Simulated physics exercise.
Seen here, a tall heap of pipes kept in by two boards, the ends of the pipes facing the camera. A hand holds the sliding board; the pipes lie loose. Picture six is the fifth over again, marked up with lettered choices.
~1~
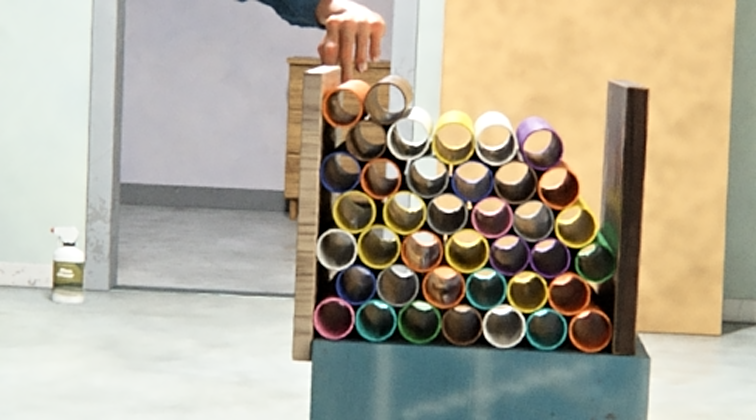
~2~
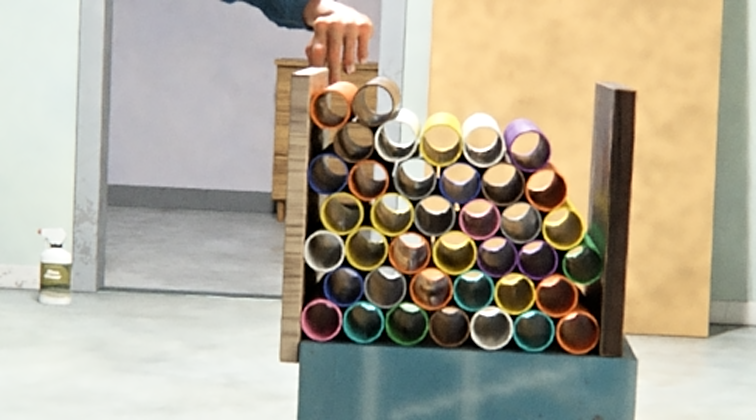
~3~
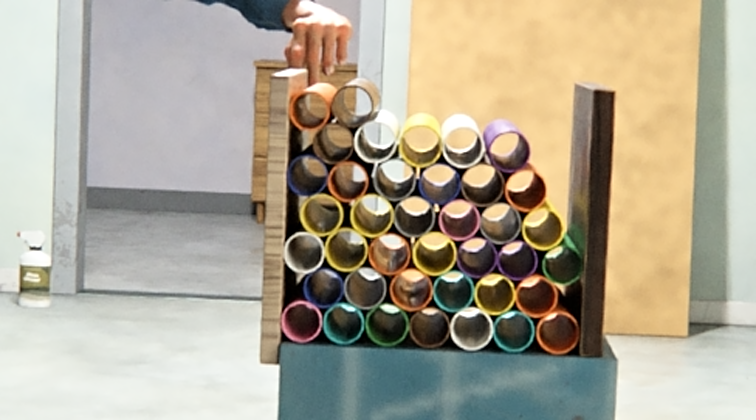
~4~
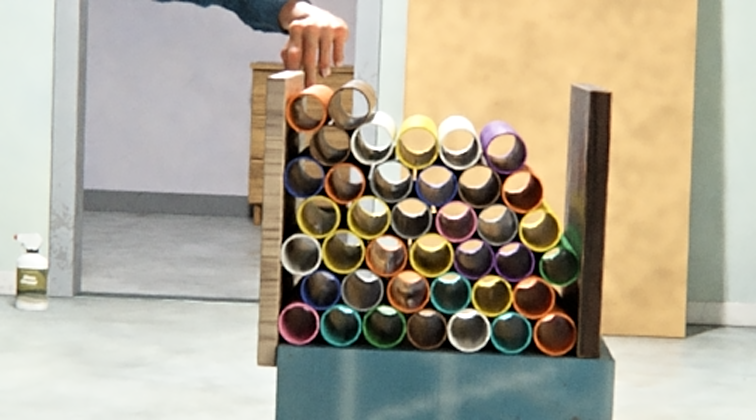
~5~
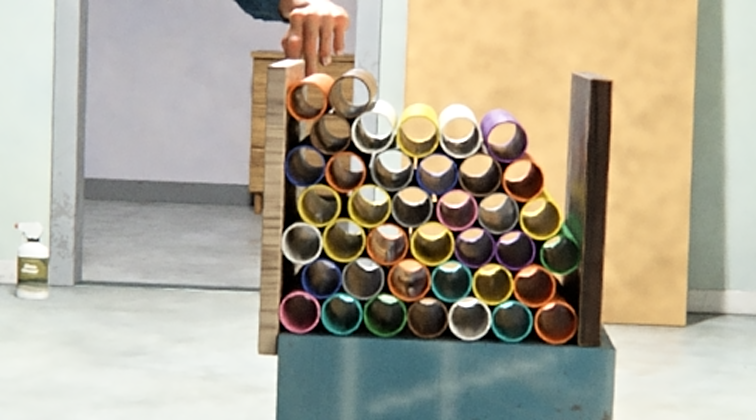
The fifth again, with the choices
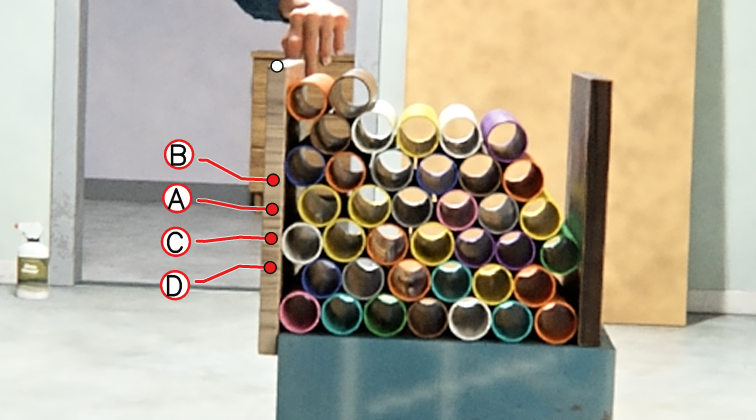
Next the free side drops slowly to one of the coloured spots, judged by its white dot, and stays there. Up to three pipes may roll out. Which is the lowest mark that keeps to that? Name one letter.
Down to B.
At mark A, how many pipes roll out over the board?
With A, four.
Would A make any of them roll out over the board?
Yes.
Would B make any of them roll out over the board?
Yes, at B.
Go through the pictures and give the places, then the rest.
A pink pipe (492, 217); a brown pipe (366, 140); an orange pipe (343, 108), in the first frame.
An orange pipe (330, 109); side board (308, 204), in the second frame.
A pink pipe (301, 322); a turquoise pipe (513, 331), in the third frame.
An orange pipe (409, 291); an orange pipe (533, 298), in the fourth frame.
A grey pipe (412, 207); a pink pipe (457, 210); a brown pipe (331, 134), in the fifth frame.
On the marked copy, A at (273, 210); B at (274, 180); C at (272, 238); D at (271, 268); the white dot at (277, 66).
With B. Early on, top of the board (286, 122).
Further on, top of the board (284, 180).
At the end, top of the board (284, 180), one out over the board.
As for the rest, A four out over the board; C four out over the board; D four out over the board.
